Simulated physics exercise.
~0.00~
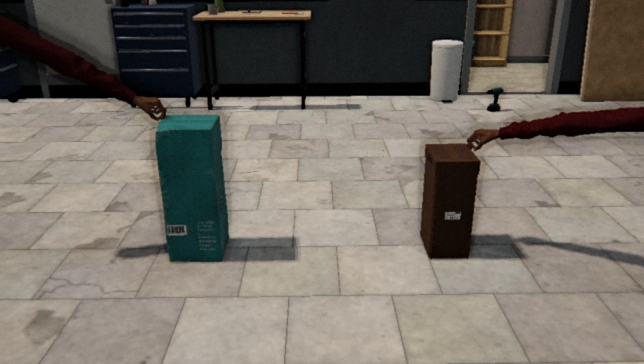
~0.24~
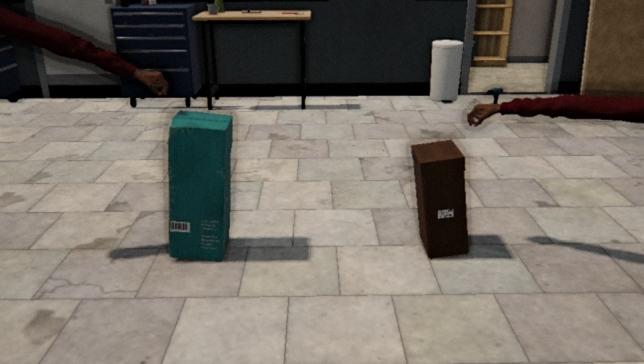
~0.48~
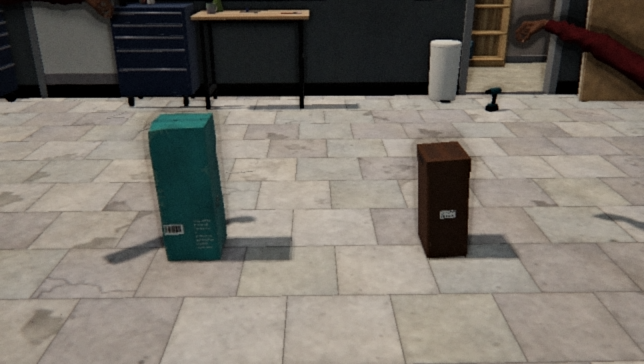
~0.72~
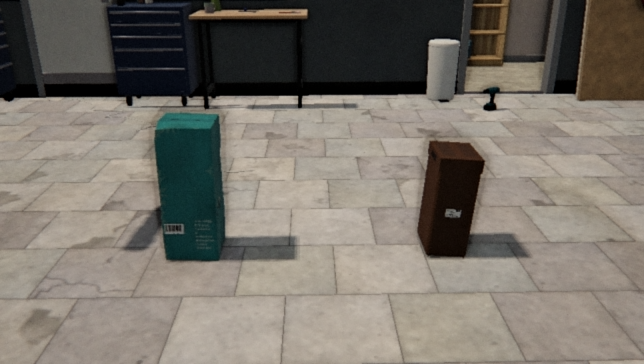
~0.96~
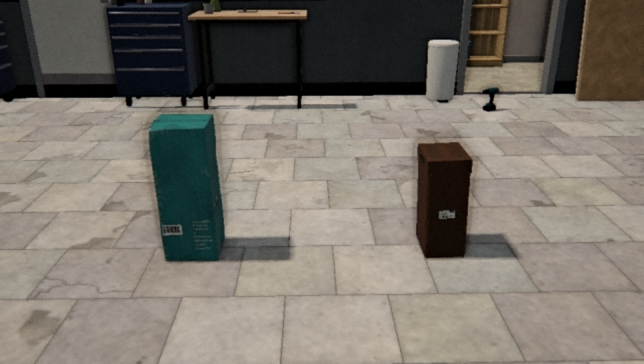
On a tiled workshop floor, two hands push a turquoise box and a brown one, which rock and settle upright.
